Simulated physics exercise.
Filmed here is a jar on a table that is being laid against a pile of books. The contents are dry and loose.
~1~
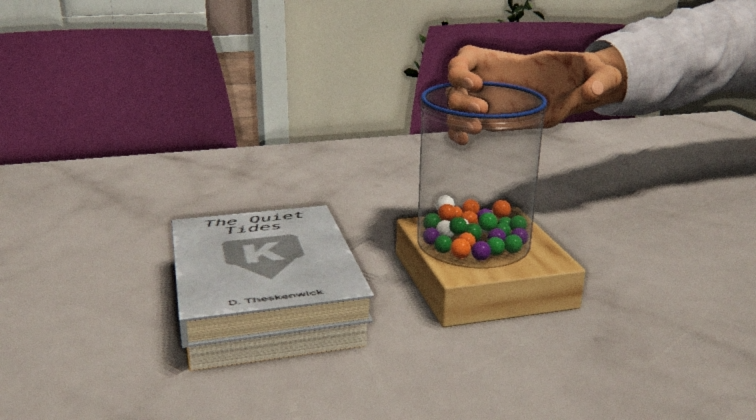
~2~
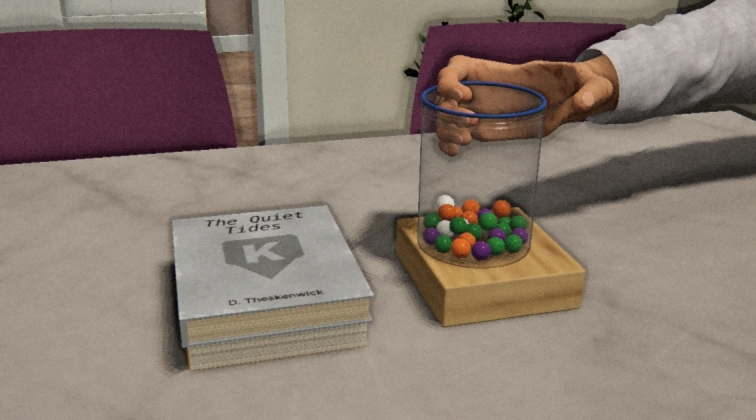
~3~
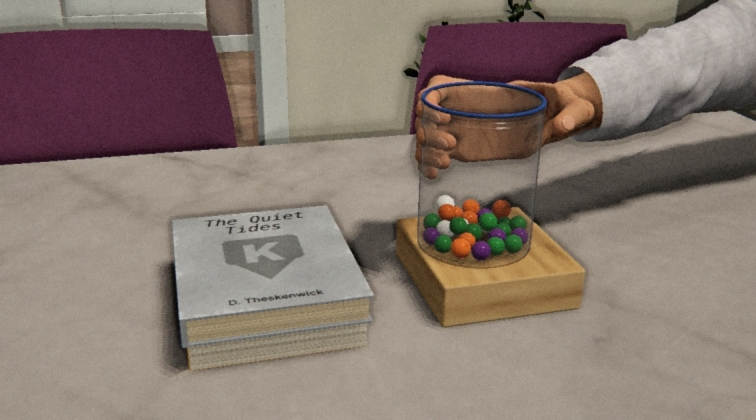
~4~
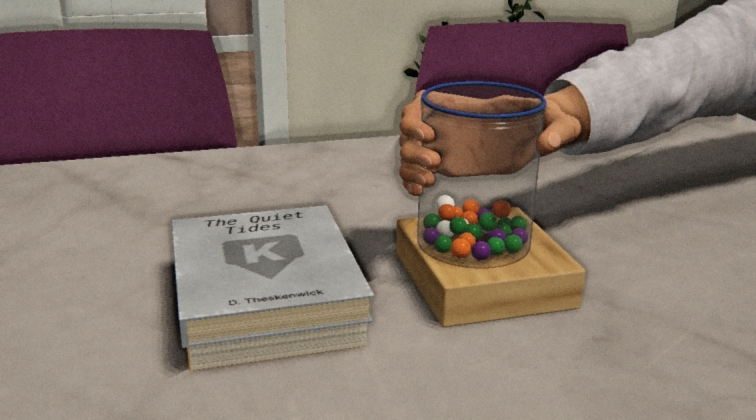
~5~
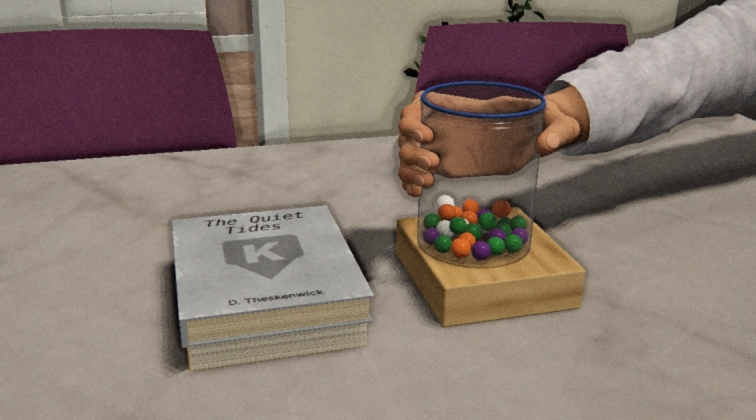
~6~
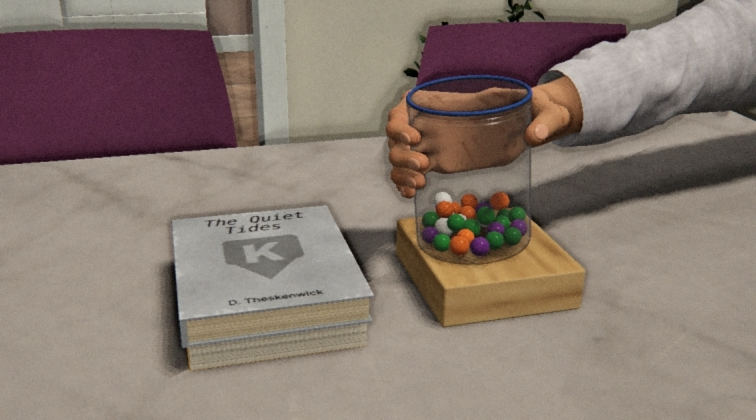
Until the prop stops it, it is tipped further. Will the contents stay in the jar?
Yes.
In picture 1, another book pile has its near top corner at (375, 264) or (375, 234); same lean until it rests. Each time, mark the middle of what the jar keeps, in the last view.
(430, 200) and (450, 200), approximately.
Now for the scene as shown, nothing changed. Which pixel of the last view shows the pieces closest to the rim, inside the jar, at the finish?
In the last picture they end up around pixel (367, 230).
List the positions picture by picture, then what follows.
The first picture shows jar at (478, 172), nearly empty of gumballs; book pile at (264, 267), its top about level with the jar's foot.
The second picture shows jar at (478, 172), upright; rim at (427, 103); top of the contents at (447, 213).
The third picture shows jar at (478, 172), upright; rim at (427, 103); book pile at (264, 267).
The fourth picture shows jar at (478, 172), upright; rim at (427, 103); top of the contents at (447, 213).
The fifth picture shows jar at (478, 172), upright; rim at (426, 103); book pile at (264, 267).
The sixth picture shows jar at (471, 168), leaning 6°; rim at (411, 104); book pile at (264, 267), its top about level with the jar's foot.
Then, 0.28 s after the last picture, the jar leans 27°; everything is still inside.
Then, 0.64 s after the last picture, the jar leans 54°; everything is still inside.
Then, 1.02 s after the last picture, the jar leans 78°; everything is still inside.
At rest, the jar rests on the book pile at 79°; everything is still inside.
